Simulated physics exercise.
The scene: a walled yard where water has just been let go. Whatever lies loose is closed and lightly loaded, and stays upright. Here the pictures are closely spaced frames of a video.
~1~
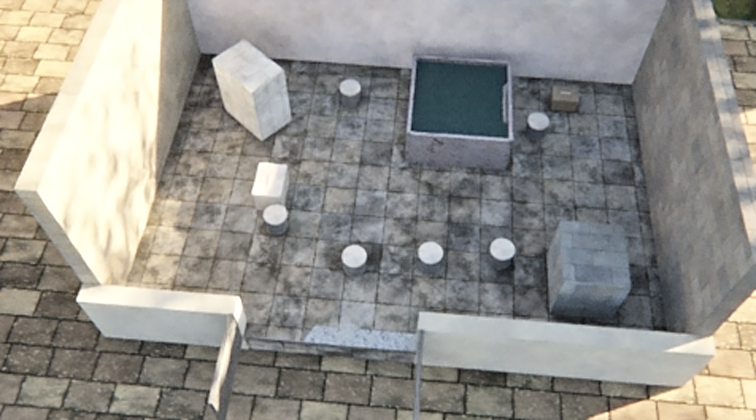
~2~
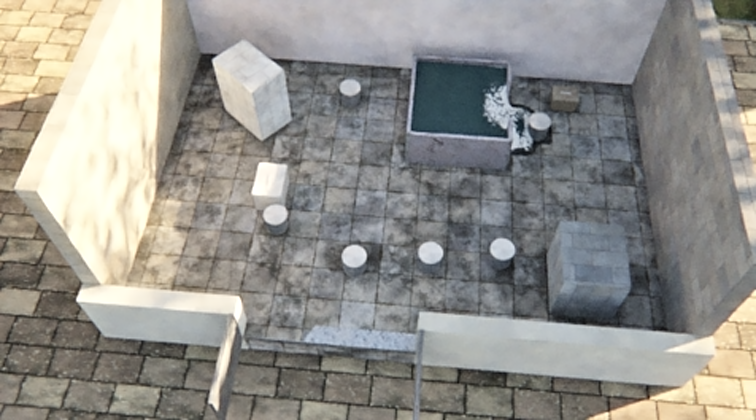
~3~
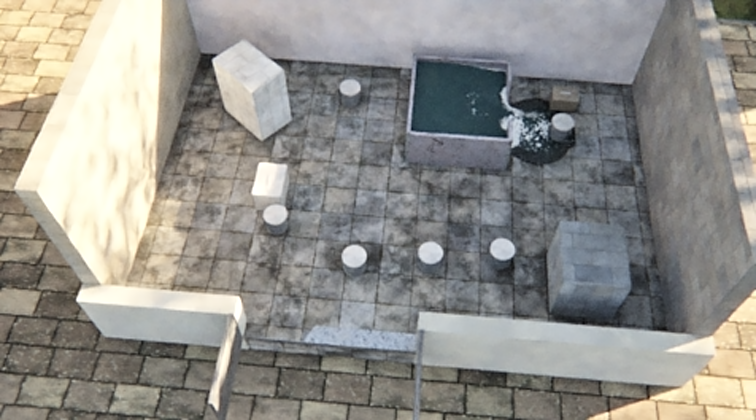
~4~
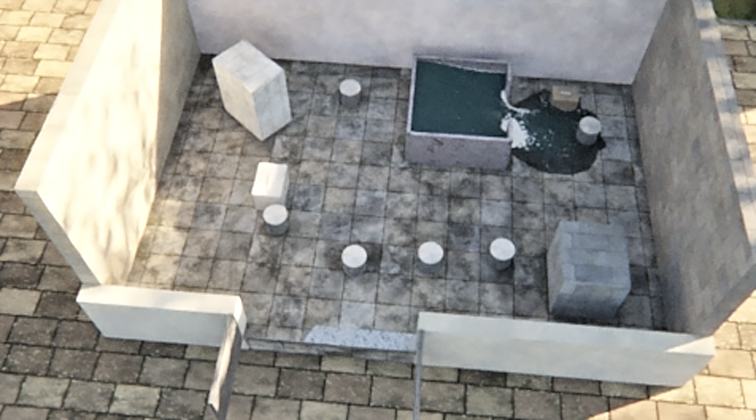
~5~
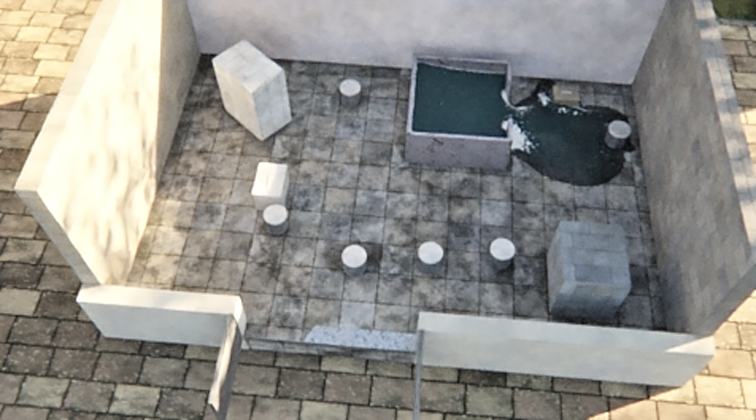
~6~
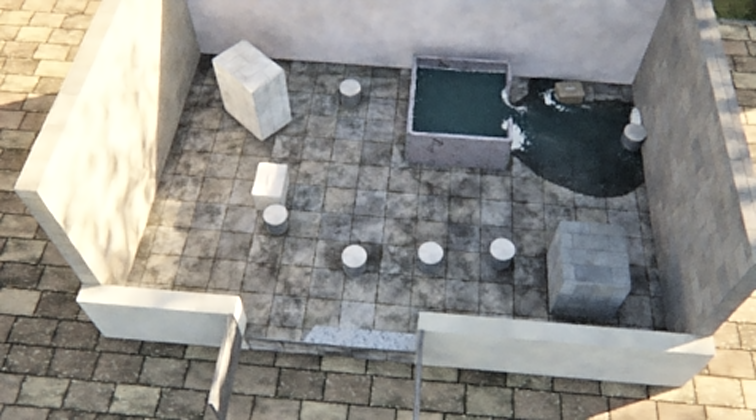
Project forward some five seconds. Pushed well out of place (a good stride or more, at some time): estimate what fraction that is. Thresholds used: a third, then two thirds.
The part that gets shoved well aside falls short of a third.
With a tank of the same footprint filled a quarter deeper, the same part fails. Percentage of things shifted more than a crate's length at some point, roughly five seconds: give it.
I'd put it near 20 out of a hundred.
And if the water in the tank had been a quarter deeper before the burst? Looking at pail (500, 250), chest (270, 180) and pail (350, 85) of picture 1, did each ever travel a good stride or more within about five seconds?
The first stopped before it, the second stopped before it, the third stopped before it.
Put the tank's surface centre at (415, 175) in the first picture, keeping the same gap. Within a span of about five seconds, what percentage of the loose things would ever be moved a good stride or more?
I make it 20 per cent.
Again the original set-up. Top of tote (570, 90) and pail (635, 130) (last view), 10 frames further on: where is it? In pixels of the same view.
The first top is close to (617, 80) and the second close to (644, 166).
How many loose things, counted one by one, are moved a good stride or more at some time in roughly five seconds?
2.
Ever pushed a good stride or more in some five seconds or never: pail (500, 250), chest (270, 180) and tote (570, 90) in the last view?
Here's how it goes one after another: Remained close, remained close and traveled a good way.
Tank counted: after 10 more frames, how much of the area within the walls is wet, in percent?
I'd put it near 30 percent.
A moment on, 1 of 8 are well off their spots; 1 afloat.
Next, 2 of 8 are well off their spots; 2 afloat.
Later, 1 of 8 are well off their spots; 2 afloat.
In the end, 2 of 8 are well off their spots, and 2 have been at some point; 2 afloat.
